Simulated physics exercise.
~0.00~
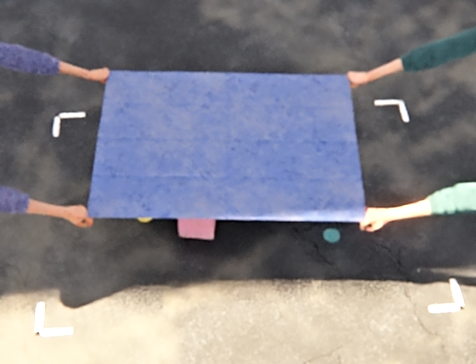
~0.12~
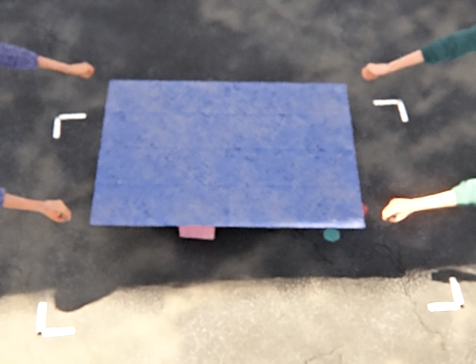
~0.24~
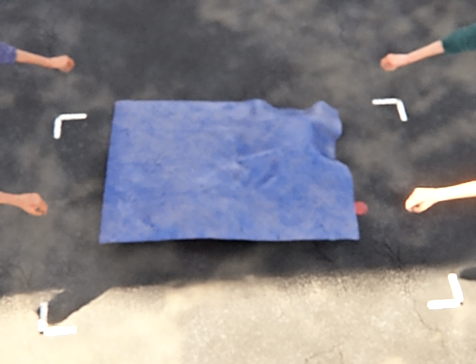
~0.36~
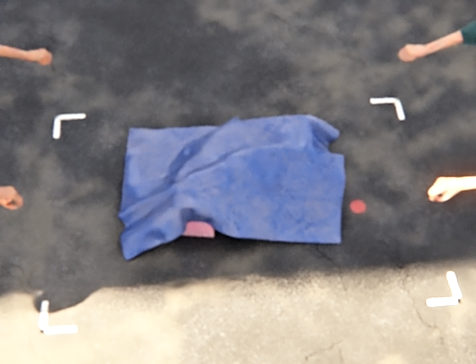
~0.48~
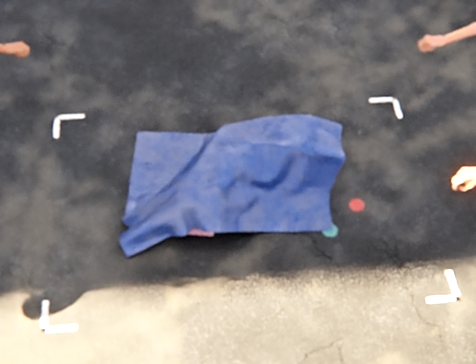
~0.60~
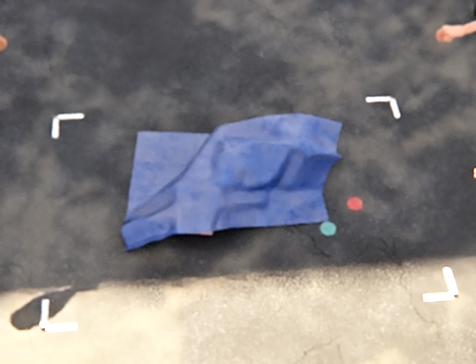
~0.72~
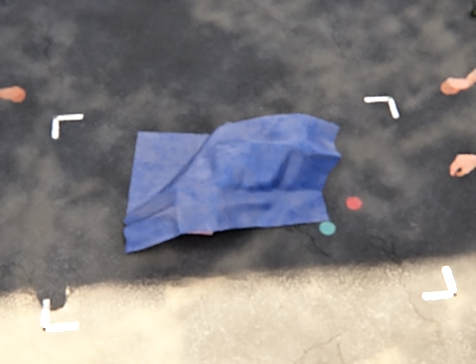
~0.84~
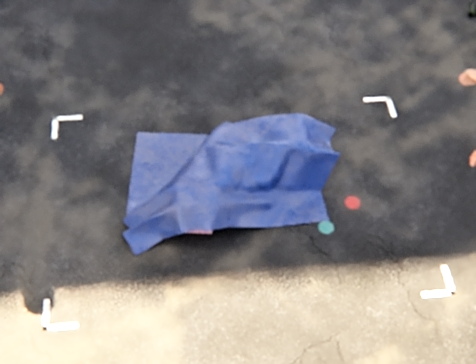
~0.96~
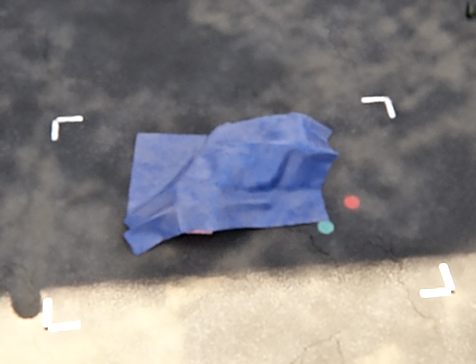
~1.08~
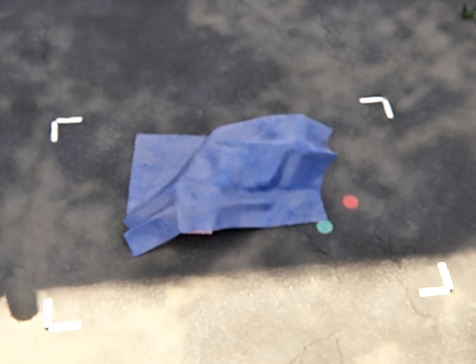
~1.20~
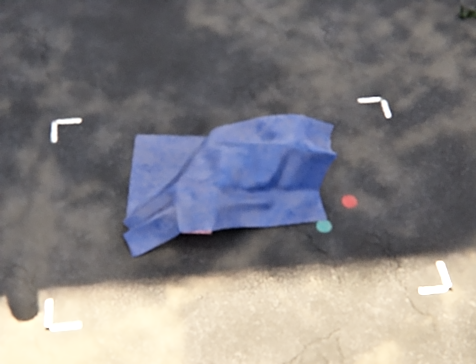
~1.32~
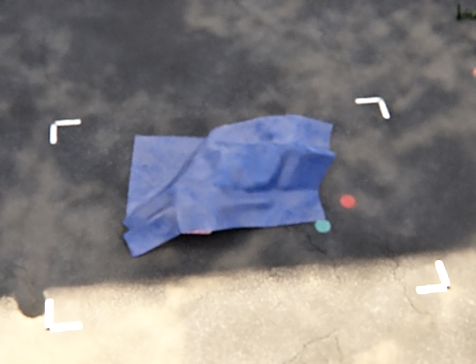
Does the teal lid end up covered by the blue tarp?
No, the teal lid still shows just beside the lower right corner of the settled tarp, with the red lid also in the open nearby.
